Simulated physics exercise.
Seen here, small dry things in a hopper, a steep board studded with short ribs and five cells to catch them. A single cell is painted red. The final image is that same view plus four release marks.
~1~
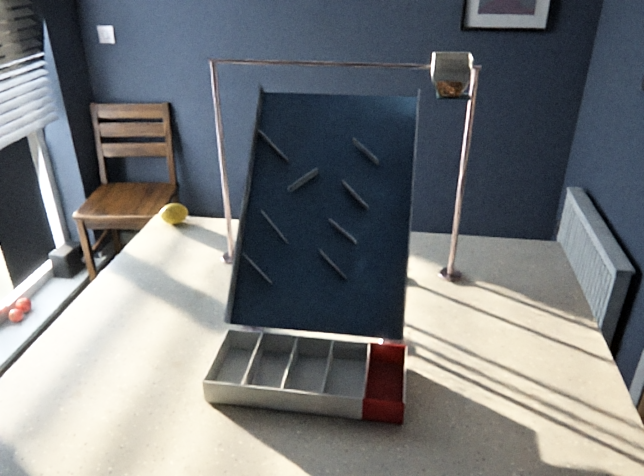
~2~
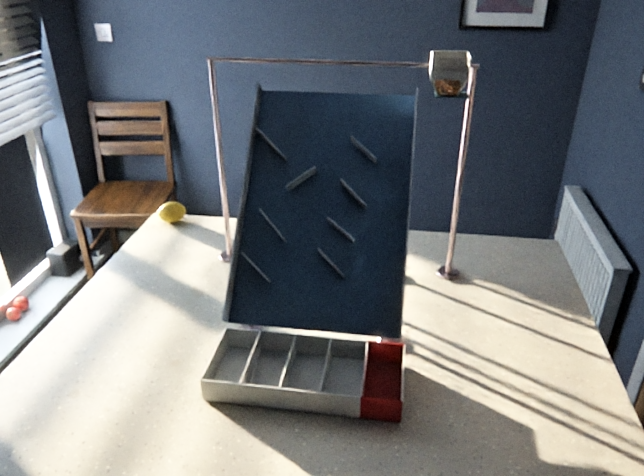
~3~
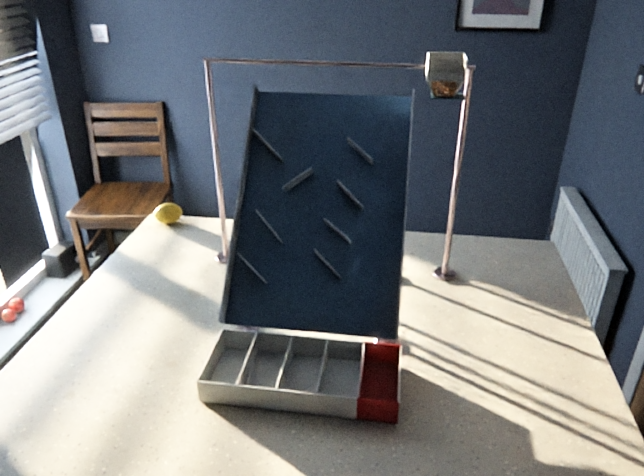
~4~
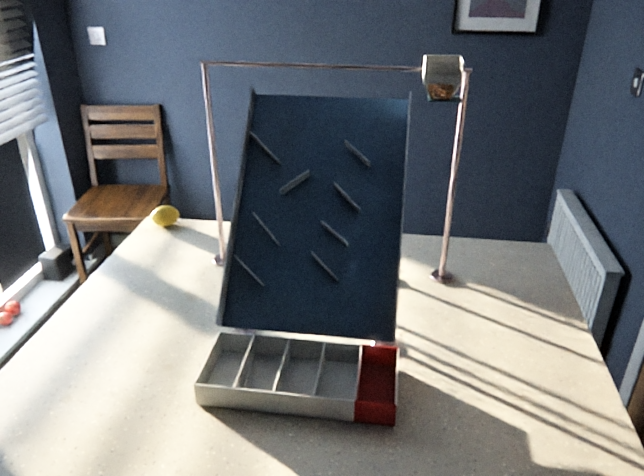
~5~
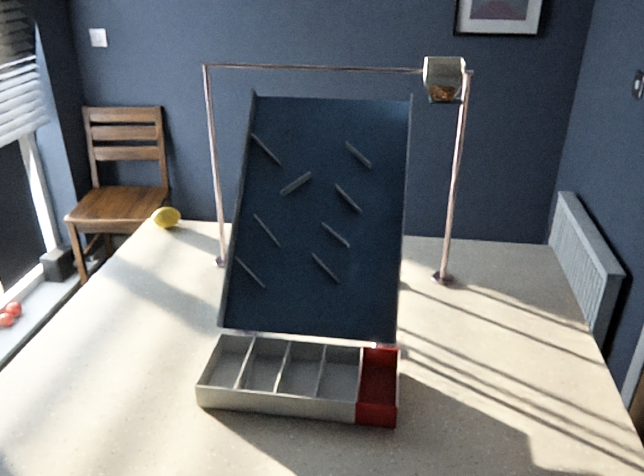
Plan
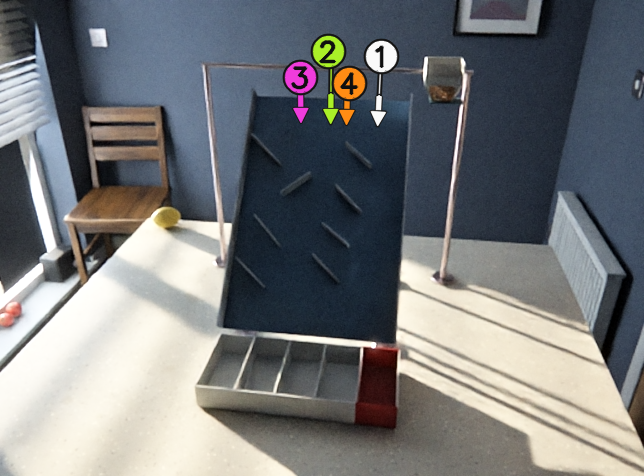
A steep dark blue board with short ribs stood on a pale table above a row of open cells, the rightmost one red, and nothing moved apart from the view shifting slightly.
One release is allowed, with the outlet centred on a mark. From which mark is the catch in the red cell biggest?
It is 1.
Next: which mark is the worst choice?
It is 3.
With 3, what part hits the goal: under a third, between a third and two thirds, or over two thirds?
Under a third.
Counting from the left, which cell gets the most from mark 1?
The fifth from the left.
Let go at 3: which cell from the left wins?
It is the third one.
On the marked copy, mark 1 meets the board at (377, 120); mark 2 meets the board at (330, 118); mark 3 meets the board at (300, 117); mark 4 meets the board at (346, 119).
Choosing 1, most in the red cell, about a quarter outside the box.
Choosing 2, about a third in the red cell, about half in other cells, a small part outside the box.
Choosing 3, a small part in the red cell, most in other cells.
Choosing 4, about a third in the red cell, about a quarter in other cells, about a third outside the box.
